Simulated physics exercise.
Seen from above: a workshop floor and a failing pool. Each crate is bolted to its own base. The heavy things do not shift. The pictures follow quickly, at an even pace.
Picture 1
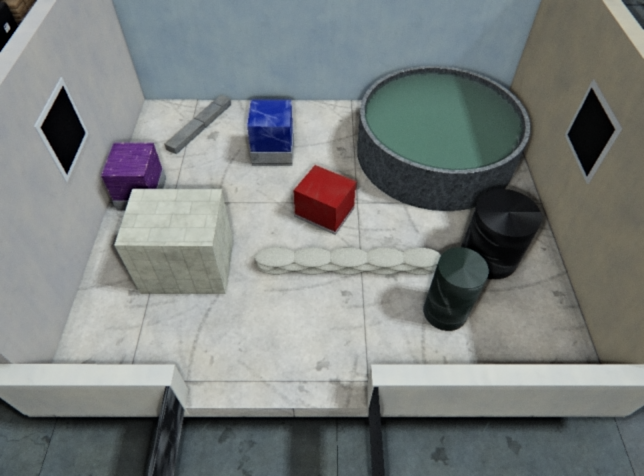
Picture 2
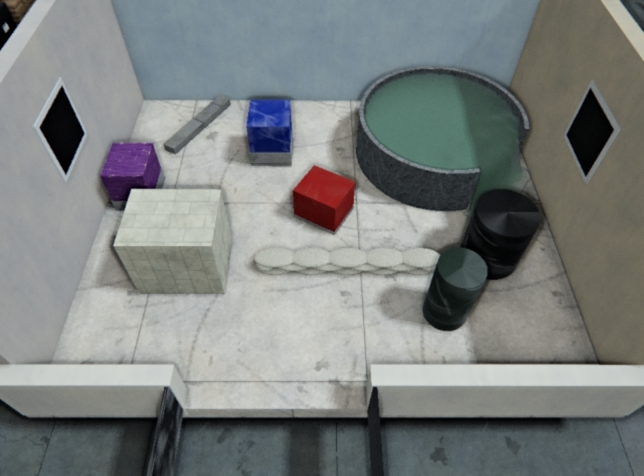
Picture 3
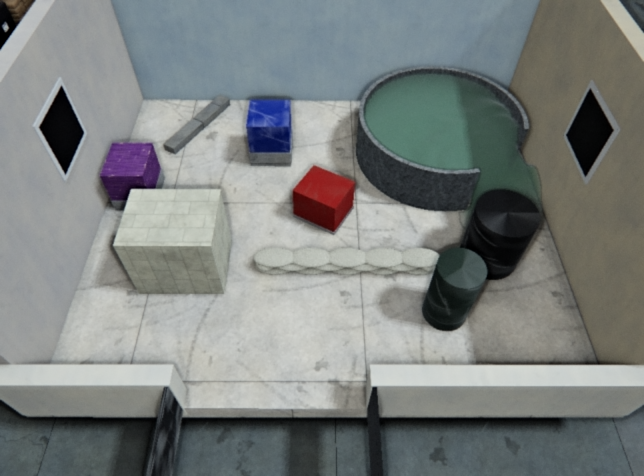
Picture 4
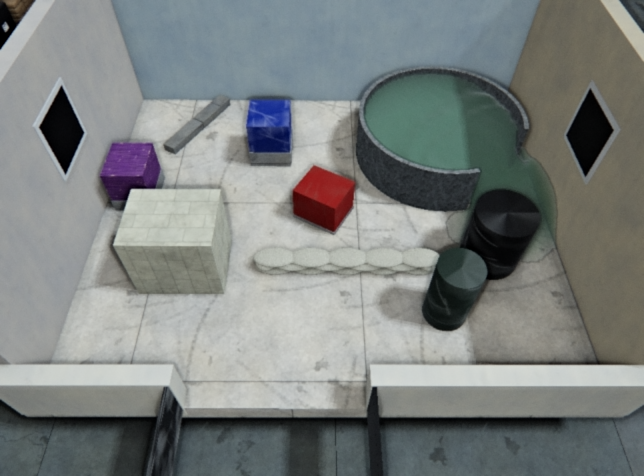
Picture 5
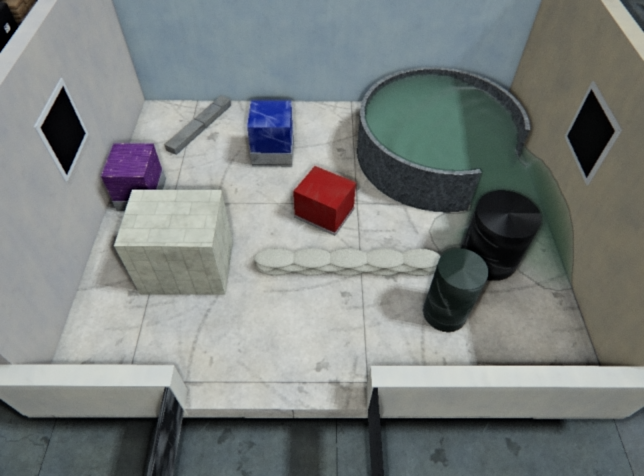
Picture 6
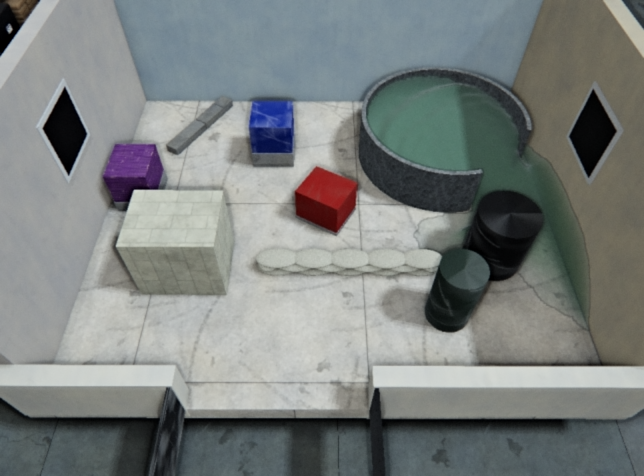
To begin with, a round stone-rimmed tank of still green water stands among blocks and dark cylinders on a pale tiled floor. Then a gap opens in its right side and water pours out behind the dark cylinders, spreading along the right wall toward the viewer.
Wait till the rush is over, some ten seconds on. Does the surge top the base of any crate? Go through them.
The blue crate stays dry; the red crate gets wet; the purple crate stays dry.
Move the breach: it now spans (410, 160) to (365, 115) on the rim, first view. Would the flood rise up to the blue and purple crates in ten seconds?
My reading: The blue one ends up wet; the purple one gets wet.
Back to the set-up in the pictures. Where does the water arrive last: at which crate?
It is the purple crate.
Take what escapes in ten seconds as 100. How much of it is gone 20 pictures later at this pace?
About 10 per cent.
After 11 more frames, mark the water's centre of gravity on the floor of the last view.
I would point to (469, 200).
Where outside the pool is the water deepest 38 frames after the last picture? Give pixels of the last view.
I would point to (506, 103).
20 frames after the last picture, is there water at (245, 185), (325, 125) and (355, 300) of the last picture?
In that order: No water, under water, awash.
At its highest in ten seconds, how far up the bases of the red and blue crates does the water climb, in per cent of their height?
Near 310 and 40 in a hundred.
A moment on, water covers 20 % of the floor; the blue crate not reached, the red crate not reached, the purple crate not reached.
Next, water covers 35 % of the floor; the blue crate not reached, the red crate water round its plinth, the purple crate not reached.
Then, water covers 65 % of the floor; the blue crate water round its plinth, the red crate water round its plinth, the purple crate not reached.
Later, water covers 90 % of the floor; the blue crate water round its plinth, the red crate water round its plinth, the purple crate water round its plinth.
In the end, water covers 95 % of the floor; the blue crate stayed above the water, the red crate was topped, the purple crate stayed above the water.
